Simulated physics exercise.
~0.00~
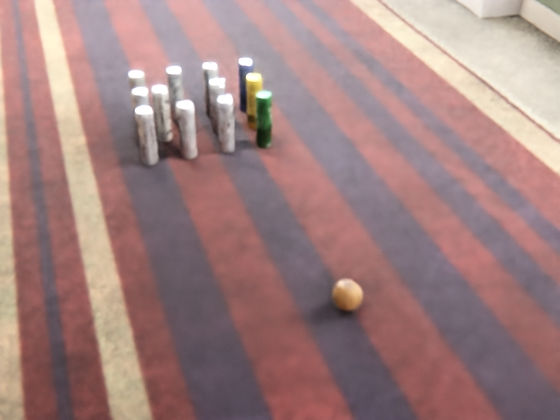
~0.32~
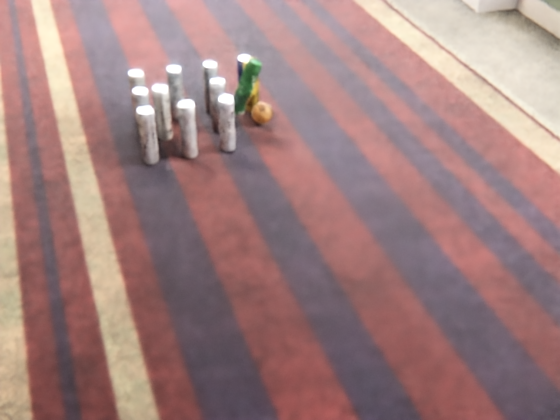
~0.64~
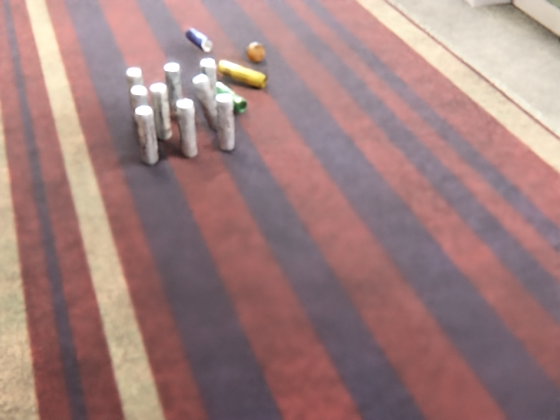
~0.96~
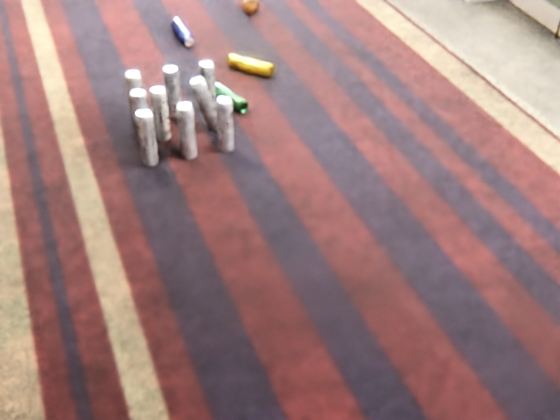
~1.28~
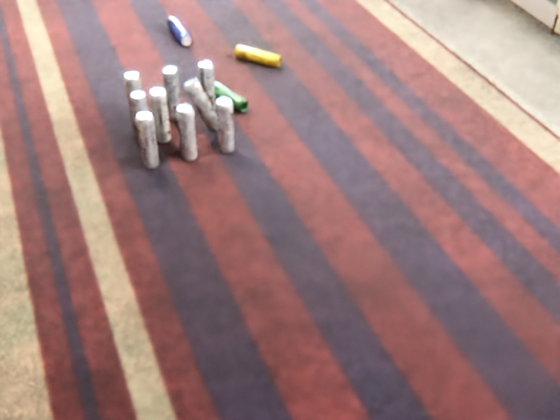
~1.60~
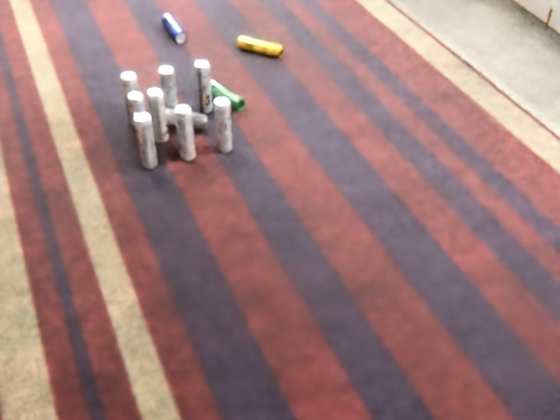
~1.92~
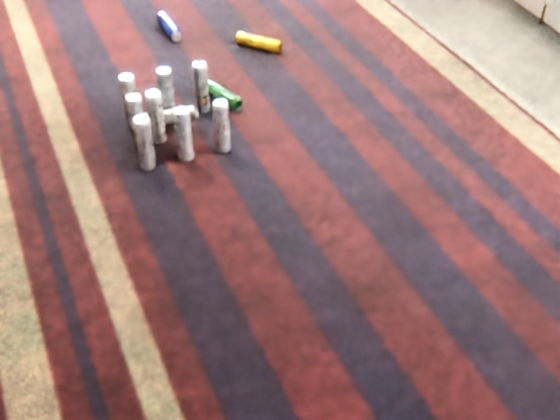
To begin with, a cluster of upright tubes, mostly silvery with one blue, one yellow and one green, stands on a striped carpet while a wooden ball rolls towards them from the lower right. The ball reaches the right side of the group, and the green tube tips over. Next, the blue and yellow tubes go down behind it as the ball rolls on past them and out of view at the top. A silvery tube leans, then slowly sinks onto its side among the others. At the end, the green, blue, yellow and that silvery tube lie fallen, while the rest remain standing.
